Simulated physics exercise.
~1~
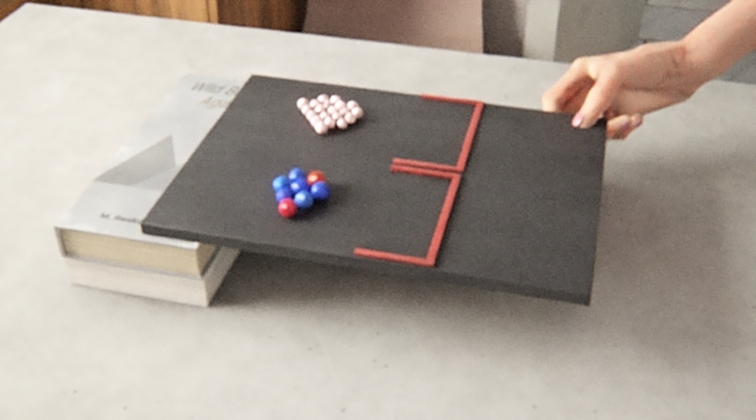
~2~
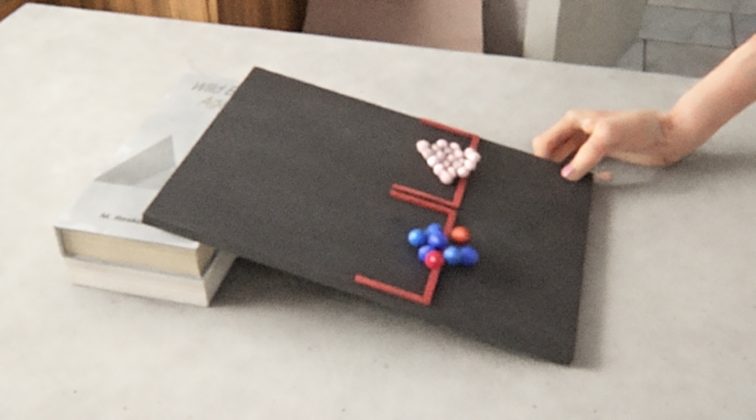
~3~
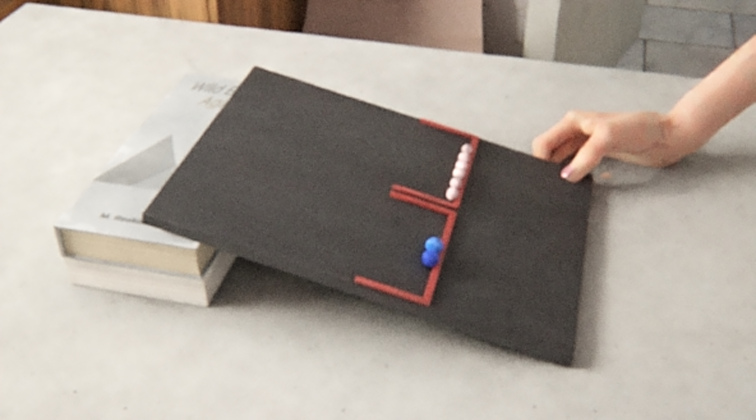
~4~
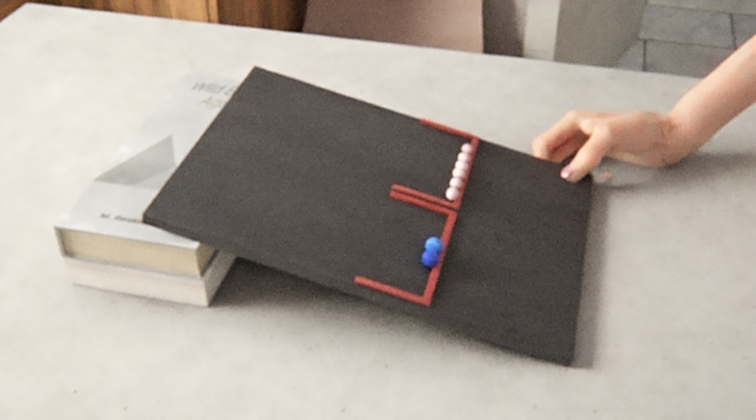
The video shows a hand lowering one end of a black board propped on books, sending pink balls and blue and red balls sliding toward red barriers; most disappear from view, leaving a row of pink balls and a few blue ones against the barriers.
